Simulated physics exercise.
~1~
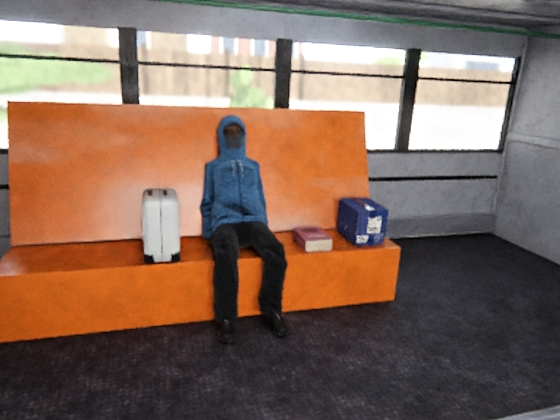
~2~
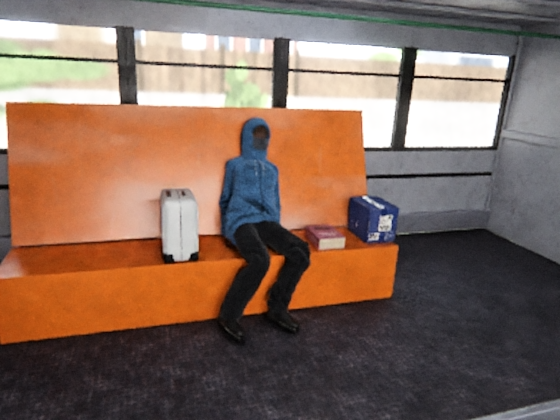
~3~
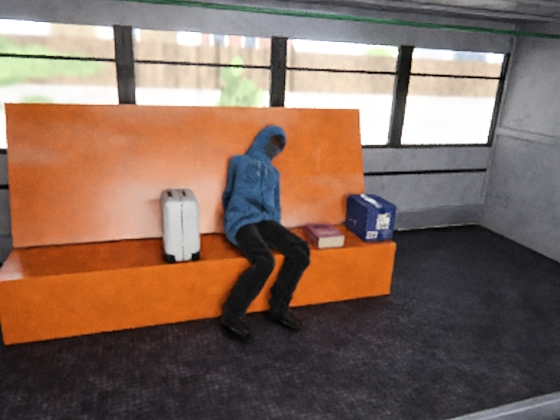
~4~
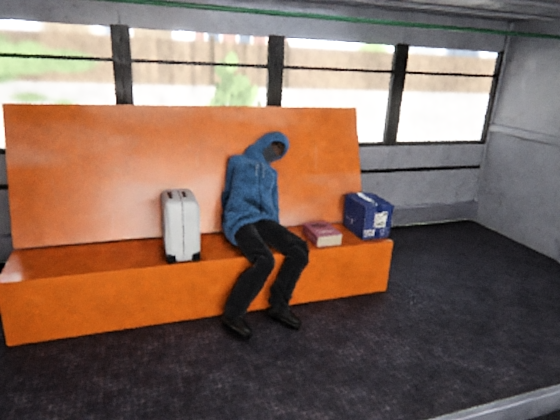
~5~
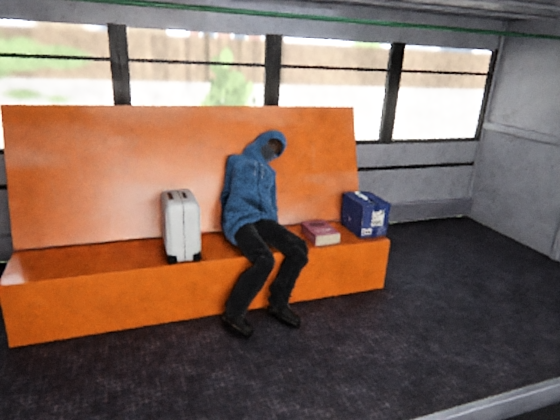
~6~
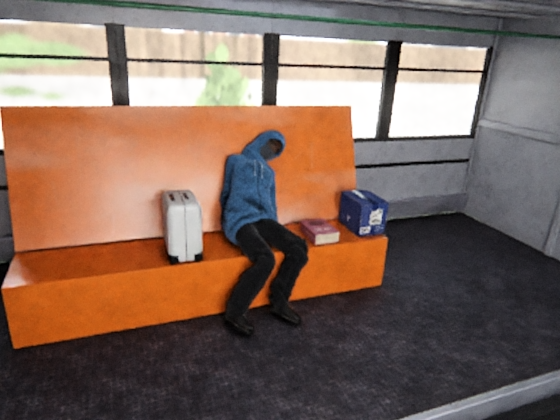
The clip shows a faceless figure in a blue hooded jacket on an orange bench, between a white case and a pink book-like item and blue box. The figure and case shift right, the figure's head and upper body tilt right, and everything stays on the bench.
